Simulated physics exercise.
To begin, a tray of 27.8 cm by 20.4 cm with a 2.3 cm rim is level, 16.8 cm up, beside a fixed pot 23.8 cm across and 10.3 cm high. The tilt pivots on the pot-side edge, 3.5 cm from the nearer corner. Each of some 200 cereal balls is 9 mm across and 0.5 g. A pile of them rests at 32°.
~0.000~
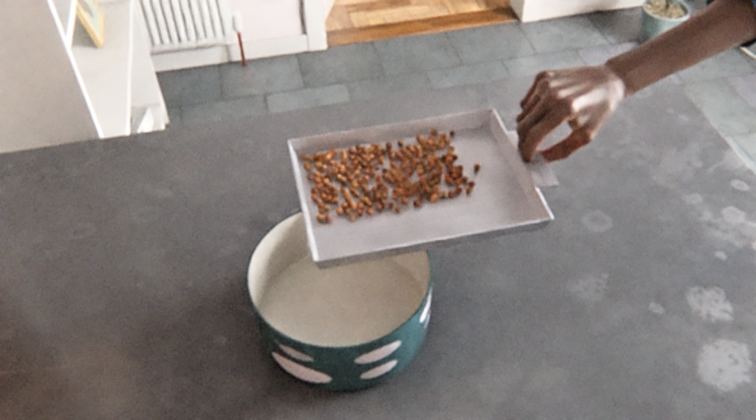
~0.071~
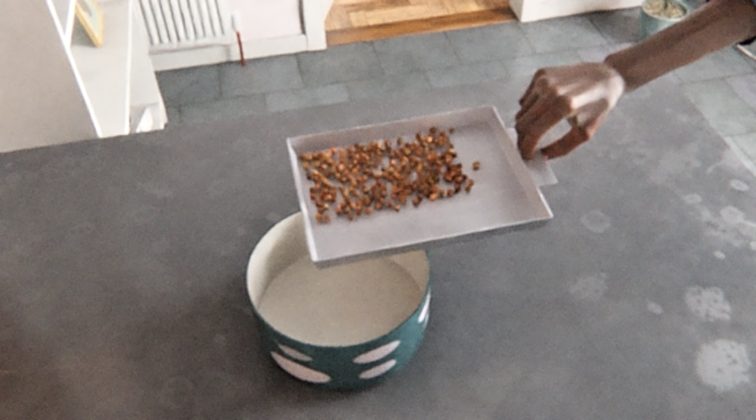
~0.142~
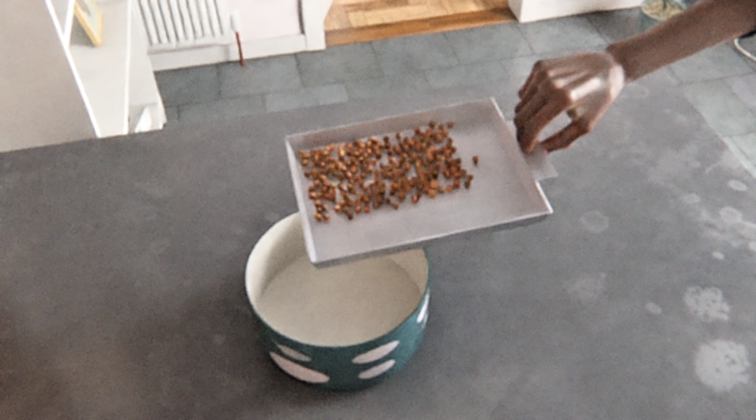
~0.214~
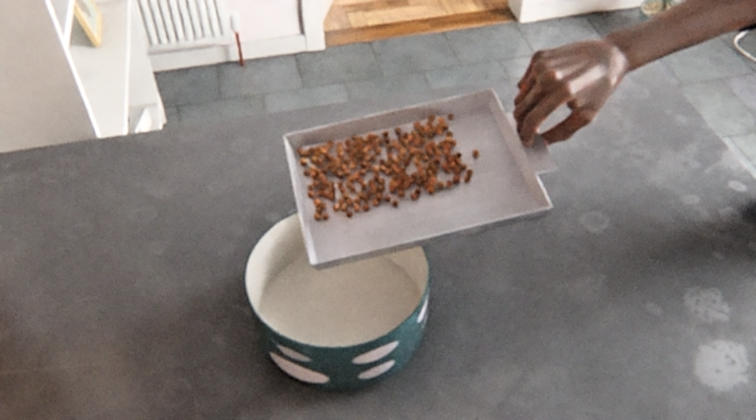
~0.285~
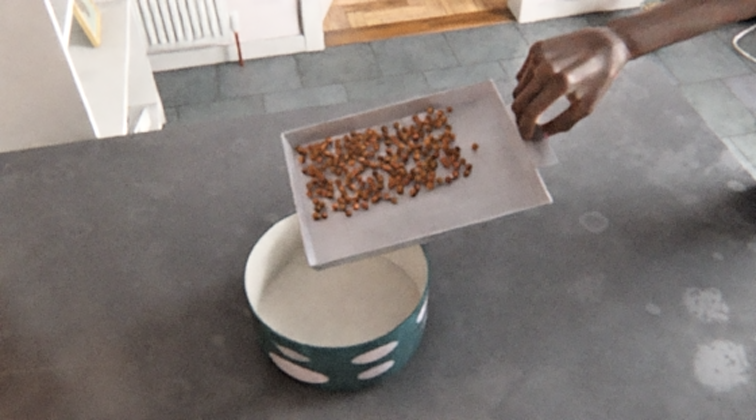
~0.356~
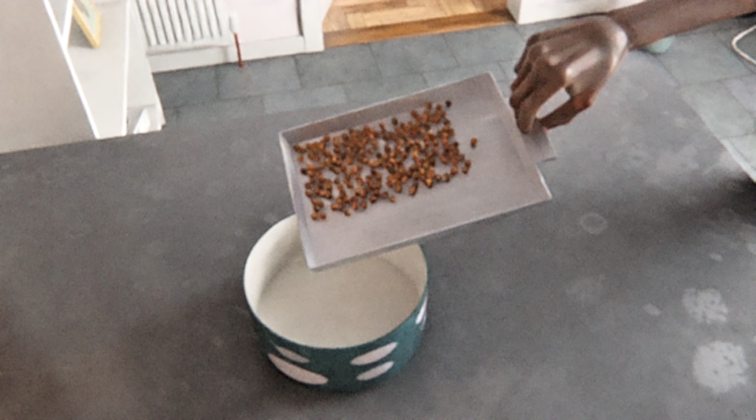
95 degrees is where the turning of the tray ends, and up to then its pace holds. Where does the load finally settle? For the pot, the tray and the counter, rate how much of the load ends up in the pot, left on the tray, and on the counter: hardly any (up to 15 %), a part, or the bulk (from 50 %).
Pot: The bulk; tray: Hardly any; counter: Hardly any.
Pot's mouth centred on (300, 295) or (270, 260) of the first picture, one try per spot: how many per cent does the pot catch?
Close to 100 in a hundred, then close to 85 in a hundred.
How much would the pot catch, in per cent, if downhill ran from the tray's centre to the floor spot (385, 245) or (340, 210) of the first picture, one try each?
Near 100 and 65 percent, in that order.
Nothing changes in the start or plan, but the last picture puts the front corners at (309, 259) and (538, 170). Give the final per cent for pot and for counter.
Split: Pot = 50, counter = 50.
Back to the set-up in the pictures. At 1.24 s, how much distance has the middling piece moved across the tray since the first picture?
Displacement on the tray: About 9 cm.
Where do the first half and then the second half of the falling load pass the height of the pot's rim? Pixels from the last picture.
I'd mark about (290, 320) for the first half and about (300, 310) for the second.
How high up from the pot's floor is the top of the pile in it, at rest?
It stands at some 2.5 cm.
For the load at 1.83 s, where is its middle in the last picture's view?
Load centre: About (310, 207) px.
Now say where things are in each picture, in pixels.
Tray tilt 0 degrees, front corners at (319, 256) and (546, 215); middle of the pieces at (386, 177); pot at (340, 269), in the first picture.
Tray tilt 1 degrees, front corners at (317, 256) and (545, 213); middle of the pieces at (385, 175), in the second picture.
Tray tilt 4 degrees, front corners at (316, 257) and (545, 209), lowest corner left front; middle of the pieces at (383, 172), in the third picture.
Tray tilt 7 degrees, front corners at (315, 259) and (545, 204), lowest corner left front; middle of the pieces at (383, 168), in the fourth picture.
Tray tilt 10 degrees, front corners at (314, 260) and (545, 199), lowest corner left front; middle of the pieces at (381, 165), in the fifth picture.
Tray tilt 13 degrees, front corners at (312, 262) and (544, 195), lowest corner left front; middle of the pieces at (380, 162); pot at (336, 270). The tray's pace is about 45 degrees a second, in the sixth picture.
Then, at 1.24 s, tilt 51 degrees; the tray holds 100 %, the pot 0 %.
After 1.83 s, tilt 76 degrees; the tray holds 100 %, the pot 0 %.
Then, at 2.48 s, tilt 95 degrees; the tray holds 5 %, the pot 95 %.
By 3.2 s all is still; pot 100 %, tray 0 %, counter 0 %.
